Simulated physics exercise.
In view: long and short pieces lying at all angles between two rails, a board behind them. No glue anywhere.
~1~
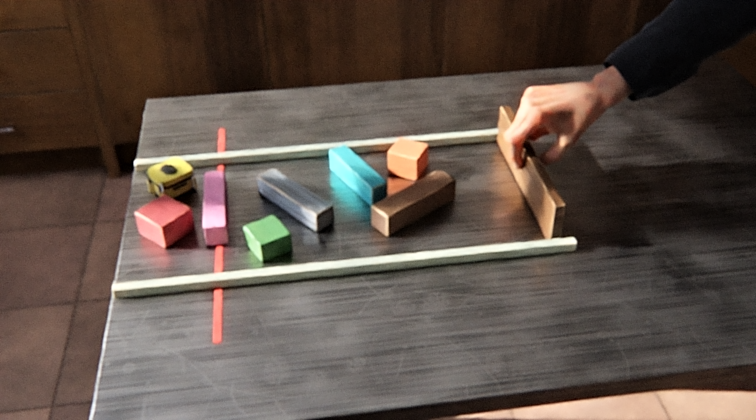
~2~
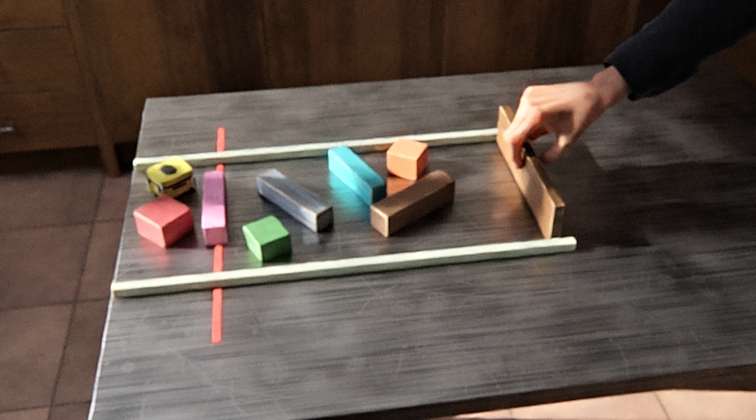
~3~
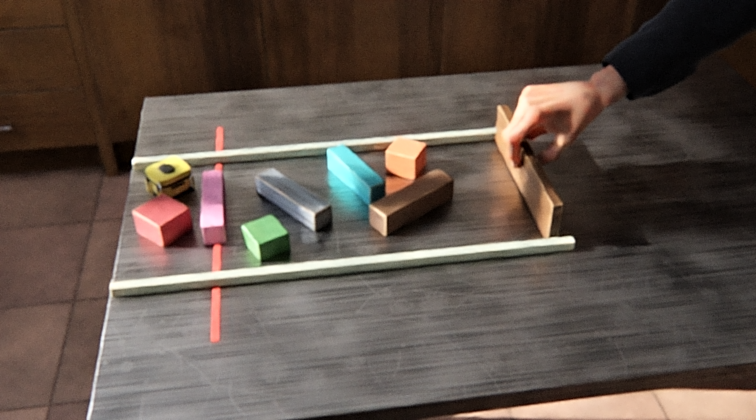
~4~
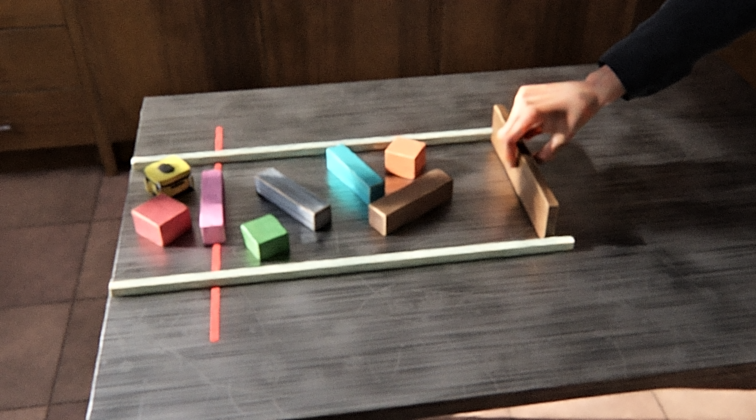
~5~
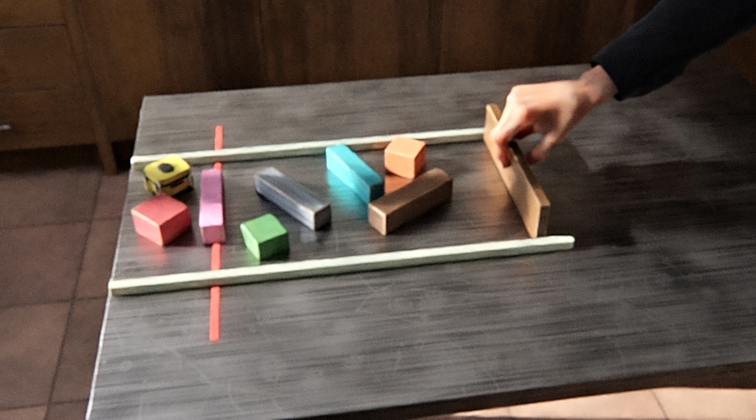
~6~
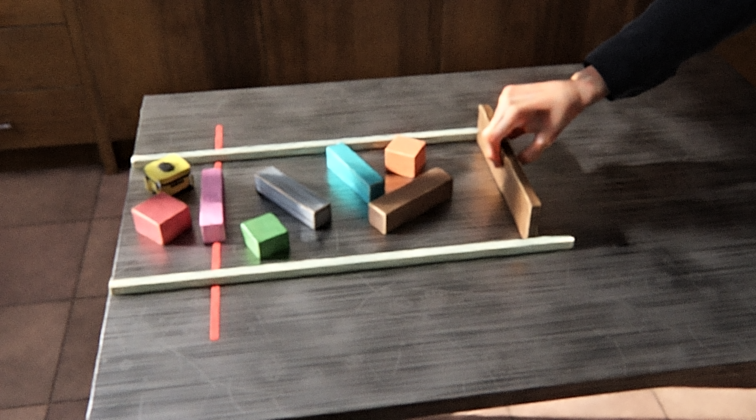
On a dark wooden tabletop, coloured blocks and bars lie at various angles between two pale rails, with a red strip crossing beneath them at the left. A hand at the right holds an upright wooden board still at first, then slides it a short way left, while the pieces stay put.
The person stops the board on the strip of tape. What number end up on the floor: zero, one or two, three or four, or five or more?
The number that fall off is one or two.
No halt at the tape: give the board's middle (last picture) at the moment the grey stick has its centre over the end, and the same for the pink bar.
For the grey stick at (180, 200), for the pink bar at (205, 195).
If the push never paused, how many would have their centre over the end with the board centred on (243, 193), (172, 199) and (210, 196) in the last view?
Past the end: 0, 4 and 1.
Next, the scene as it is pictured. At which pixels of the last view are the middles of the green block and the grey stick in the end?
About (168, 262), and the other about (158, 216).
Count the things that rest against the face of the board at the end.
The number is 2.
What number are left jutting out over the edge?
The number is 2.
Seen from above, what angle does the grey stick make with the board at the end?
Near 15 degrees.
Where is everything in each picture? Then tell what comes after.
Red block (165, 221); yellow case (172, 181); pink bar (216, 207); board (528, 170); tape (220, 217), in the first frame.
Yellow case (171, 180); brown stick (414, 203), in the second frame.
Pink bar (214, 206); turquoise stick (356, 175), in the third frame.
Red block (163, 220); green block (266, 237), in the fourth frame.
Yellow case (169, 179); orange block (405, 157), in the fifth frame.
Red block (163, 218); yellow case (169, 178); pink bar (213, 205); board (506, 169); tape (217, 214), in the sixth frame.
A little later, none off yet; red block at rest near (163, 218); yellow case at rest near (169, 178); pink bar at rest near (213, 205).
Next, none off yet; red block shifted a little near (141, 221); yellow case moving near (161, 176); pink bar shifted a little near (177, 213).
When it is over, the number that fall off is one or two; down, red block.
